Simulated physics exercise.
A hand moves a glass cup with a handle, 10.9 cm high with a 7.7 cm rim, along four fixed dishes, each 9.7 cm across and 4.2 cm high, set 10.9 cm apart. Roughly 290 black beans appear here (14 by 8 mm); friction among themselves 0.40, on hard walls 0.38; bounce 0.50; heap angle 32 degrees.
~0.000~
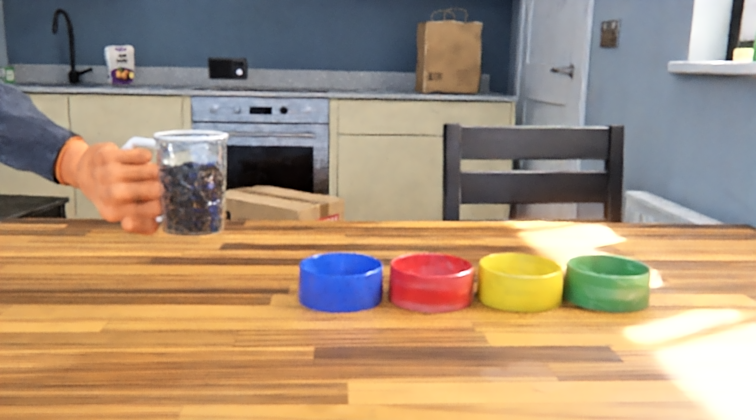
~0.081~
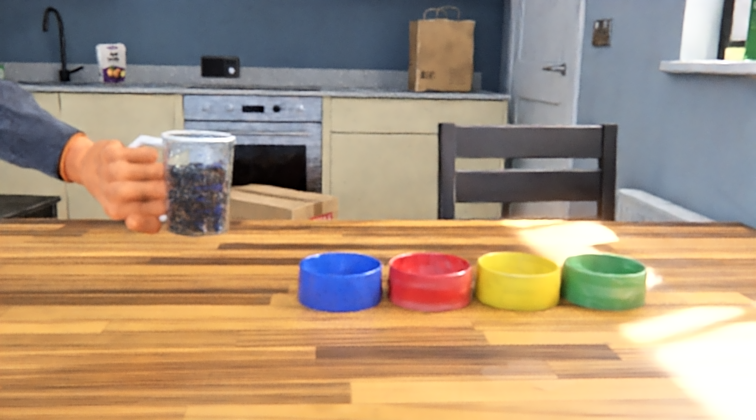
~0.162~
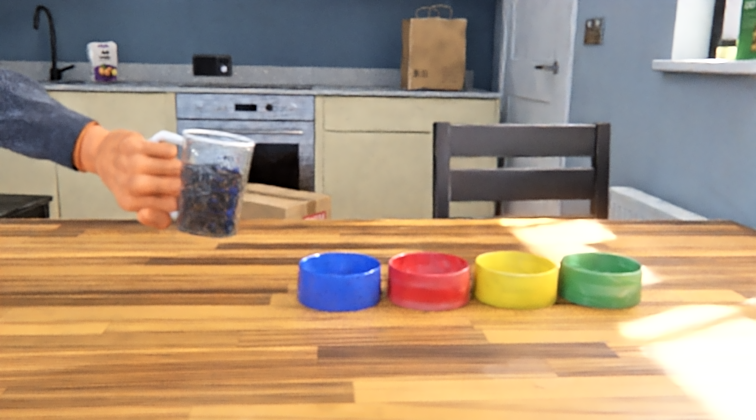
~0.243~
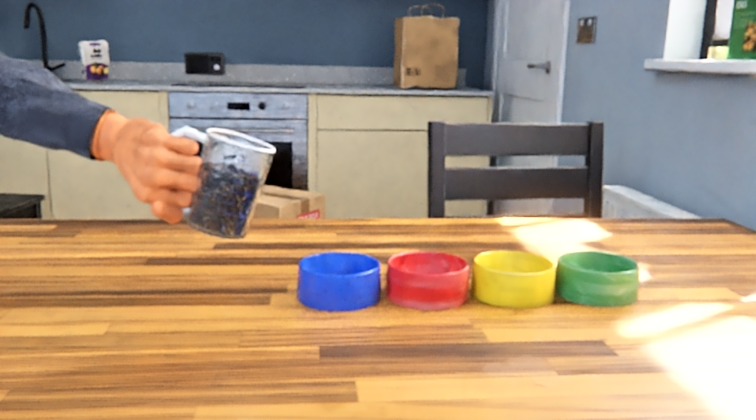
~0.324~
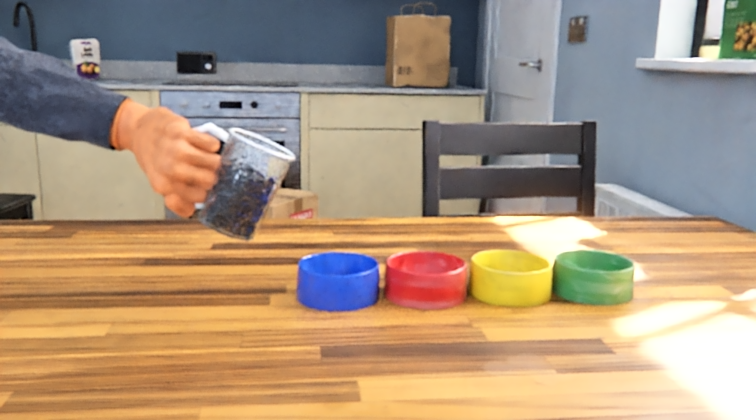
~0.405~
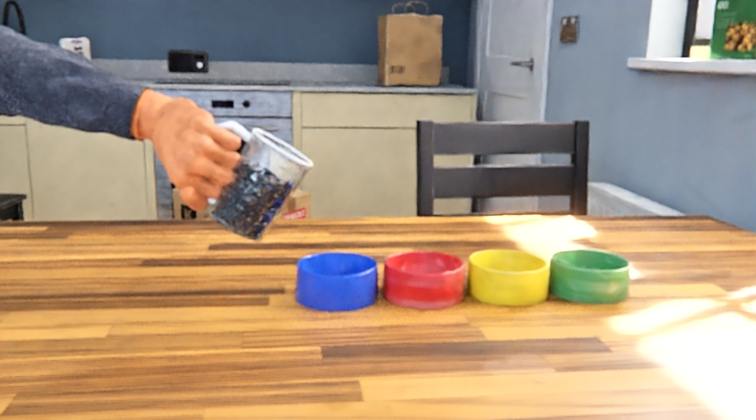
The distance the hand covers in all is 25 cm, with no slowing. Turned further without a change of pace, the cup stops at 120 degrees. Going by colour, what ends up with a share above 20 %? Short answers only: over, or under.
Red: Surpasses one fifth; blue: Fails to surpass one fifth; green: Fails to surpass one fifth; yellow: Fails to surpass one fifth; counter: Surpasses one fifth.
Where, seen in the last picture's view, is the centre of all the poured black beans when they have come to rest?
Look around (441, 282) in the last picture.
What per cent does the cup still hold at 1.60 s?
I'd say close to 15 per cent.
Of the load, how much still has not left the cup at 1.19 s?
It works out to about 95 per cent of the load.
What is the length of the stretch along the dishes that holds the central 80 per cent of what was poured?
About 11 cm.
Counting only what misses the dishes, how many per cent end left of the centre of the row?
Share: About 40 in a hundred.
After 0.87 s, tilt 73 degrees; cup holds 100 %.
Then, at 1.19 s, tilt 102 degrees; cup holds 95 %.
After 1.60 s, tilt 120 degrees; cup holds 15 %, red 60 %, yellow 5 %.
In the end, at 2.7 s, red 65 %, blue 0 %, green 0 %, yellow 5 %, counter 25 %.
